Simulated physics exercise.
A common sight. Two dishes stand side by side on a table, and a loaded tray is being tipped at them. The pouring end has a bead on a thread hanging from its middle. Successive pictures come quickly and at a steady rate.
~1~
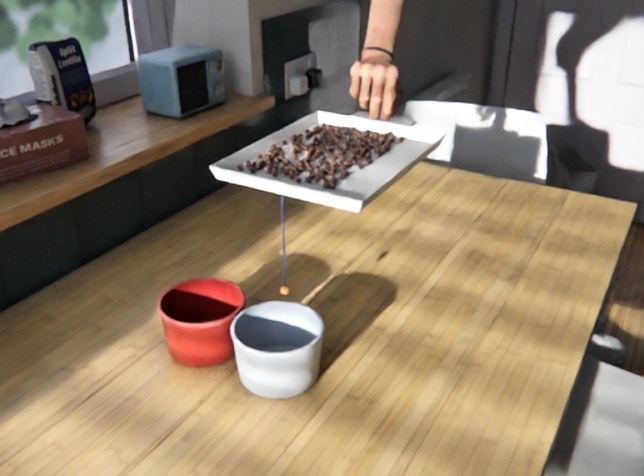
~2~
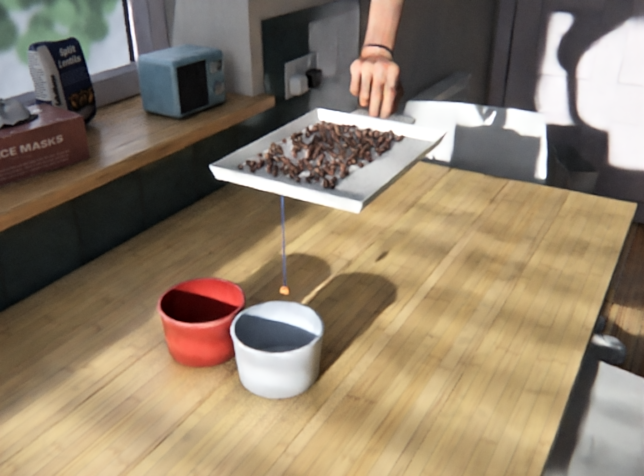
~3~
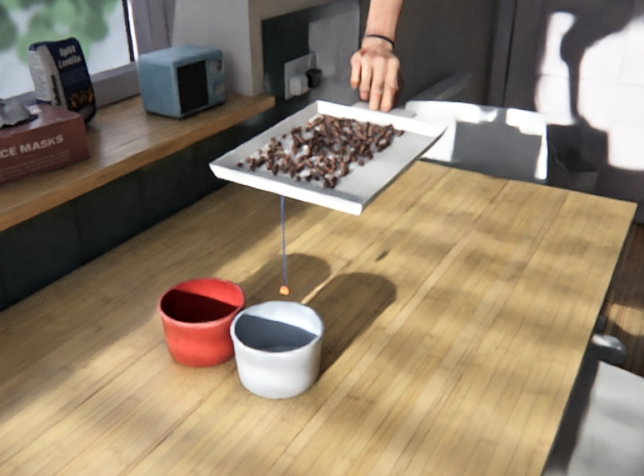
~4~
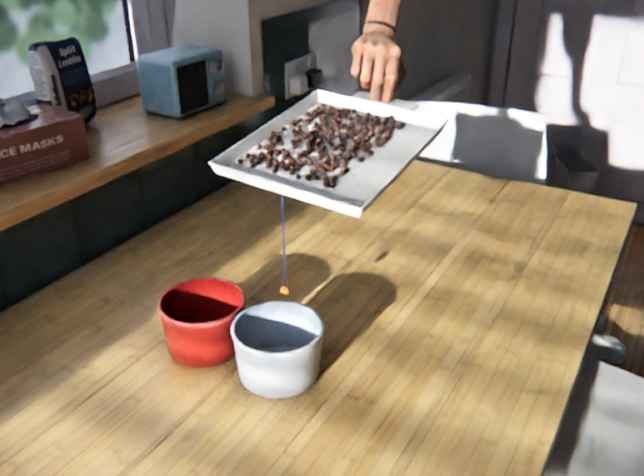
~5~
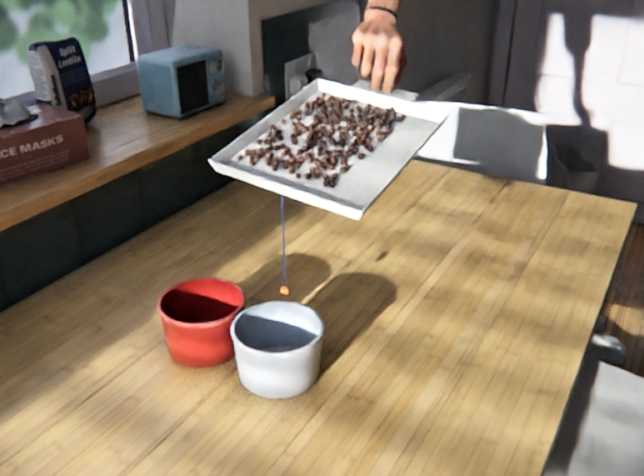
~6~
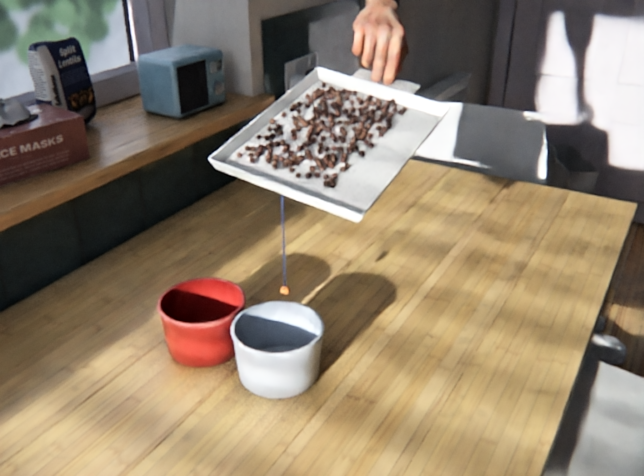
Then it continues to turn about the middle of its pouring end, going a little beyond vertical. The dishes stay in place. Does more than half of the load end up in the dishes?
No.
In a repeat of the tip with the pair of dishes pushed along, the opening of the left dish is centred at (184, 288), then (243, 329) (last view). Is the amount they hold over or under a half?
Earlier try a minority share, later try a minority share.
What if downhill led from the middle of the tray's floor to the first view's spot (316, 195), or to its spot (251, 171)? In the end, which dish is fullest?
For the first slope the righthand dish, for the second the lefthand dish.
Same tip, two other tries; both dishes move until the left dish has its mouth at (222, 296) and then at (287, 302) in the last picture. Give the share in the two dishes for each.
It comes to near 20 per cent the first time and near 90 per cent the second time.
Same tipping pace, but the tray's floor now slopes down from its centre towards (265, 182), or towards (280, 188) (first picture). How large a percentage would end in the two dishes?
Close to 90 percent first and close to 90 percent second.
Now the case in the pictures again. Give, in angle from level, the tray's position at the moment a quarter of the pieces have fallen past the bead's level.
Near 60 degrees.
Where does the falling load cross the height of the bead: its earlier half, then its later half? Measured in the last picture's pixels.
Early half: (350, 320); late half: (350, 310).
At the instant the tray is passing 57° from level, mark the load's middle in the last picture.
The middle of the pieces sits at roughly (346, 221).
Soon, tray tipped steeply; about two thirds on the tray; a stray few in the right dish; a small part outside both; about a quarter in the air.
A while on, tray tipped right over; a small part on the tray; a stray few in the right dish; about half outside both; about a quarter in the air.
Towards the end, tray tipped past a quarter turn; a small part in the right dish; nearly all outside both.
Finally, tray tipped past a quarter turn; a small part in the right dish; none in the left dish; nearly all outside both.
